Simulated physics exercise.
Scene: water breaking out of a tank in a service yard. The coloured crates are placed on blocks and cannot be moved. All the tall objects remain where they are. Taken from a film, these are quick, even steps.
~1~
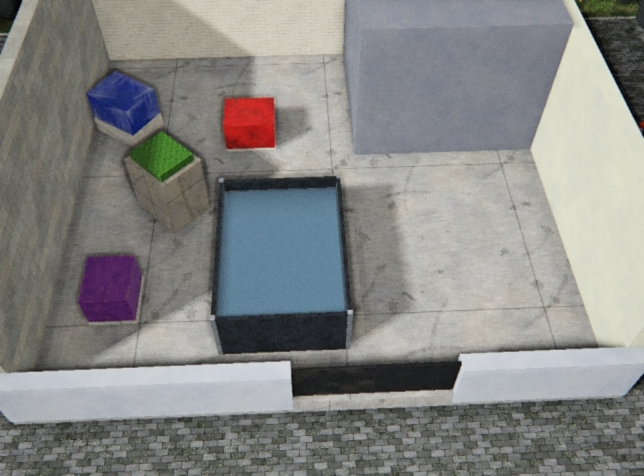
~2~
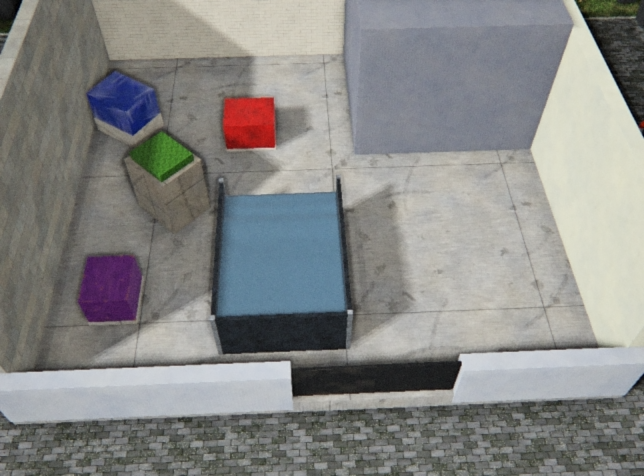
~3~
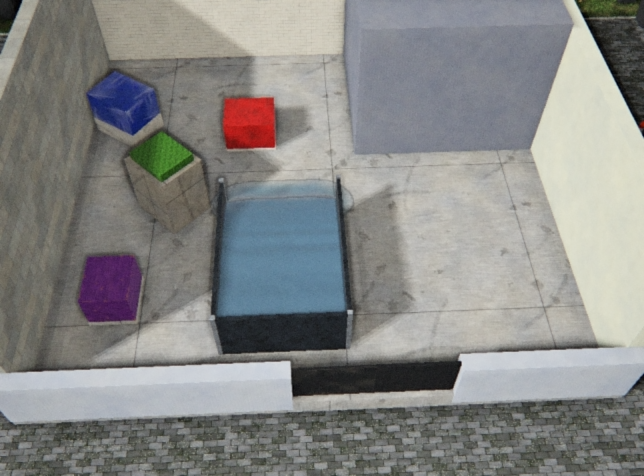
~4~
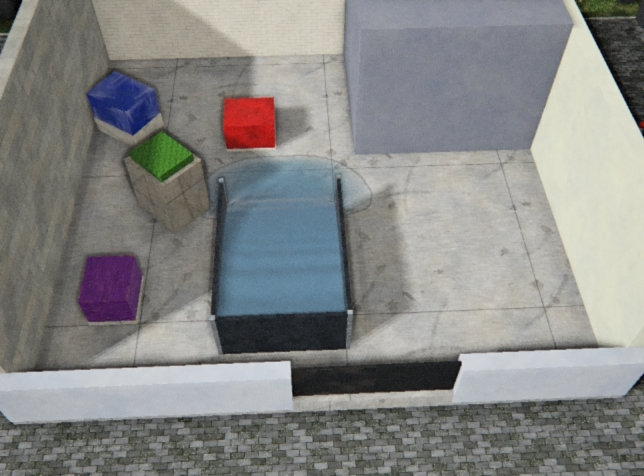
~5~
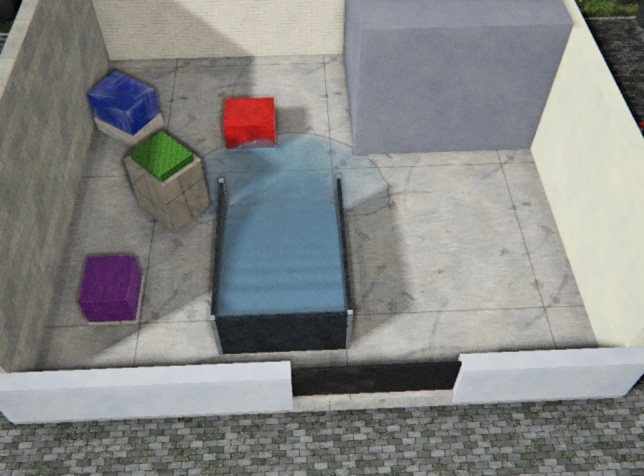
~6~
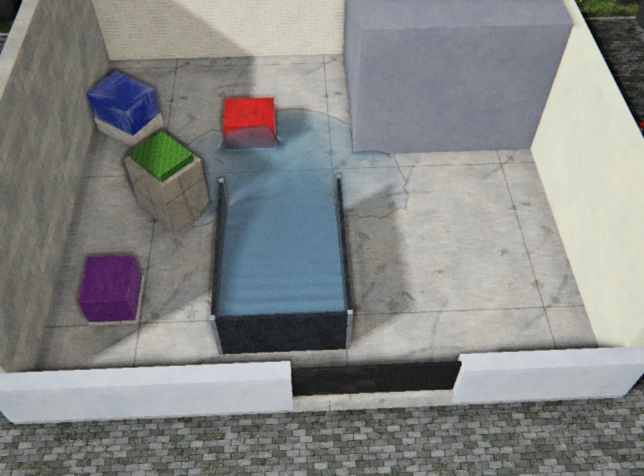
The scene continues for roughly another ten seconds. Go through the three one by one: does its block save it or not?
As I see it, the purple crate is going to get water on it. The red crate is going to get water on it. The blue crate is going to get water on it.
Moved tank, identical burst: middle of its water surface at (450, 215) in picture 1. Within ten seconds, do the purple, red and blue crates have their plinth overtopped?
Well, the purple crate gets swamped, the red crate gets swamped, but the blue crate avoids the flood.
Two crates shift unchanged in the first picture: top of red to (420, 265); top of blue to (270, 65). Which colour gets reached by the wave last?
Last: The red crate.
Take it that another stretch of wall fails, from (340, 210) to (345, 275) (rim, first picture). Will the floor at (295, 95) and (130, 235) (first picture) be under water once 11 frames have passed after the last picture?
Point one: Still bare; point two: Still bare.
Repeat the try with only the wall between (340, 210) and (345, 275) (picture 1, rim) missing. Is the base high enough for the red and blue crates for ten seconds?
Note - red goes wet, blue remains untouched.
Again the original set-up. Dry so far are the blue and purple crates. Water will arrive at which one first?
Answer: The blue-painted one.
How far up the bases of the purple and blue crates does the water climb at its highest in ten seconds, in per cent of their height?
I'd say 240 per cent for the first one and 170 per cent for the second.
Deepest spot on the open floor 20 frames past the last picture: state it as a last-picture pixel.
About (108, 71).
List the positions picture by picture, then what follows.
In the first frame, the water tank at (281, 245) is whole and still.
In the second frame, the front is at a hidden place, out from the gap on the water tank's far side.
In the third frame, the front is at a hidden place, out from the gap on the water tank's far side.
In the fourth frame, the front is at (209, 181), out from the gap on the water tank's far side.
In the fifth frame, the front is at (314, 137), out from the gap on the water tank's far side.
In the sixth frame, the front is at (294, 111), out from the gap on the water tank's far side.
A moment on, water covers 30 % of the floor; the purple crate not reached, the red crate water round its plinth, the blue crate water round its plinth.
Next, water covers 45 % of the floor; the purple crate not reached, the red crate water round its plinth, the blue crate water round its plinth.
Then, water covers 60 % of the floor; the purple crate water round its plinth, the red crate water round its plinth, the blue crate water round its plinth.
Later, water covers 85 % of the floor; the purple crate water round its plinth, the red crate water round its plinth, the blue crate water round its plinth.
In the end, water covers 95 % of the floor; the purple crate was topped, the red crate was topped, the blue crate was topped.
